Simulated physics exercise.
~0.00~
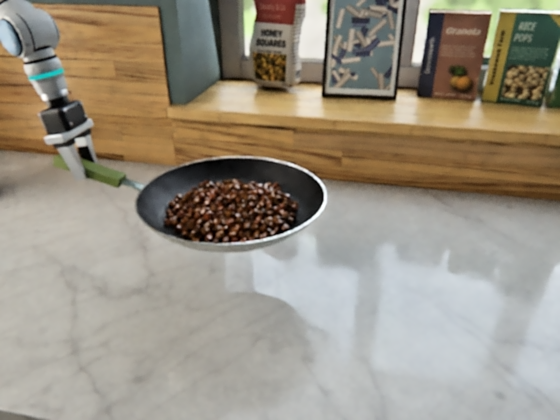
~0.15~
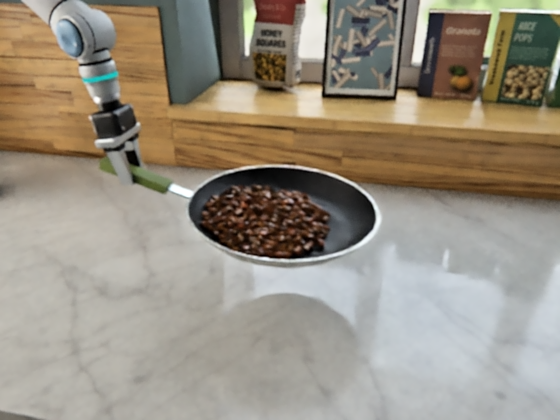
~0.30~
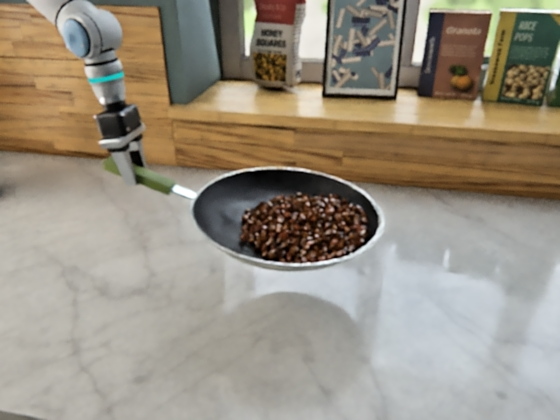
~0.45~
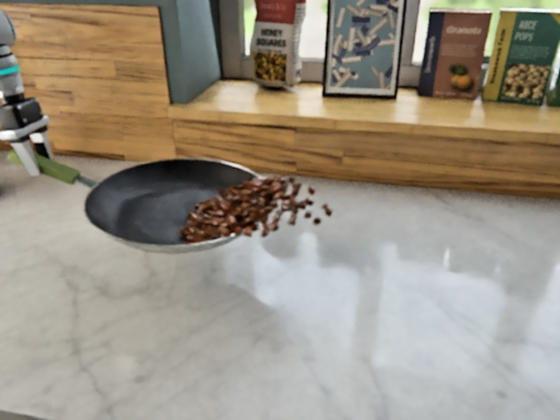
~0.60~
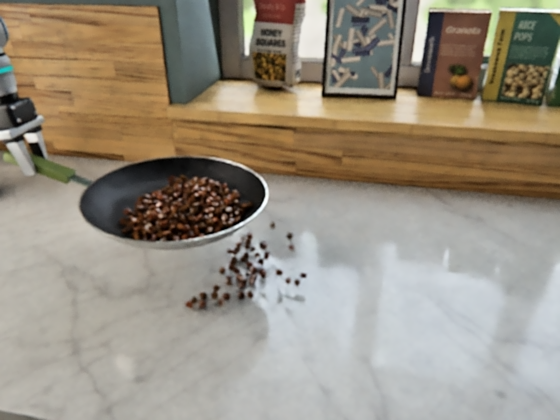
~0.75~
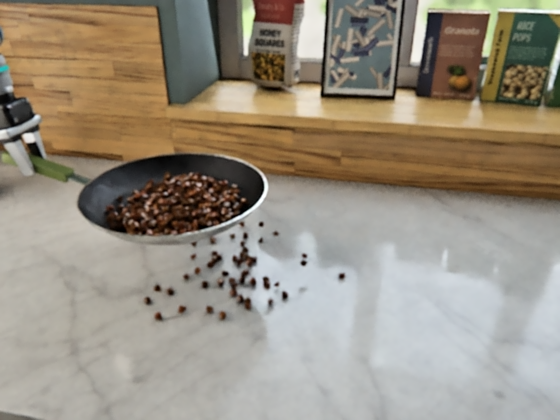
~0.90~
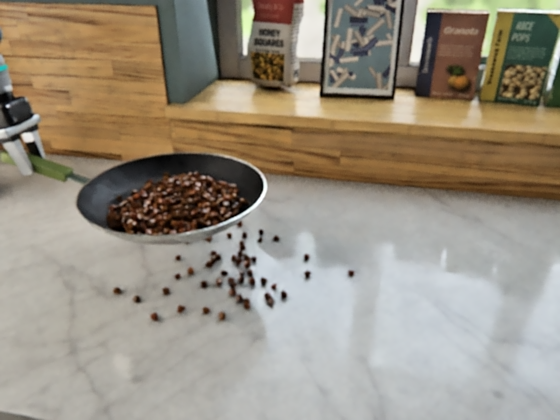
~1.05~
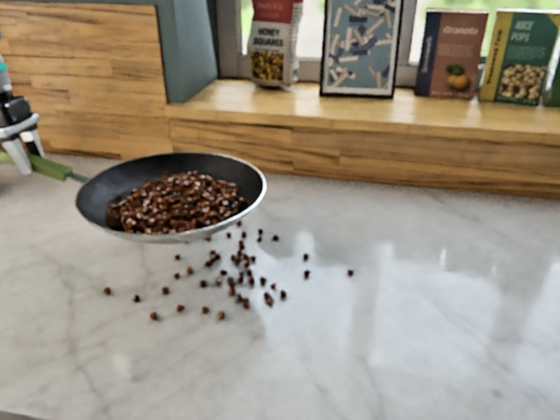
A robot arm held a frying pan of small brown pellets above a marble counter, moved it right, then jerked it back left, flinging some over the far rim; most stayed in the pan while the rest lay scattered on the counter.
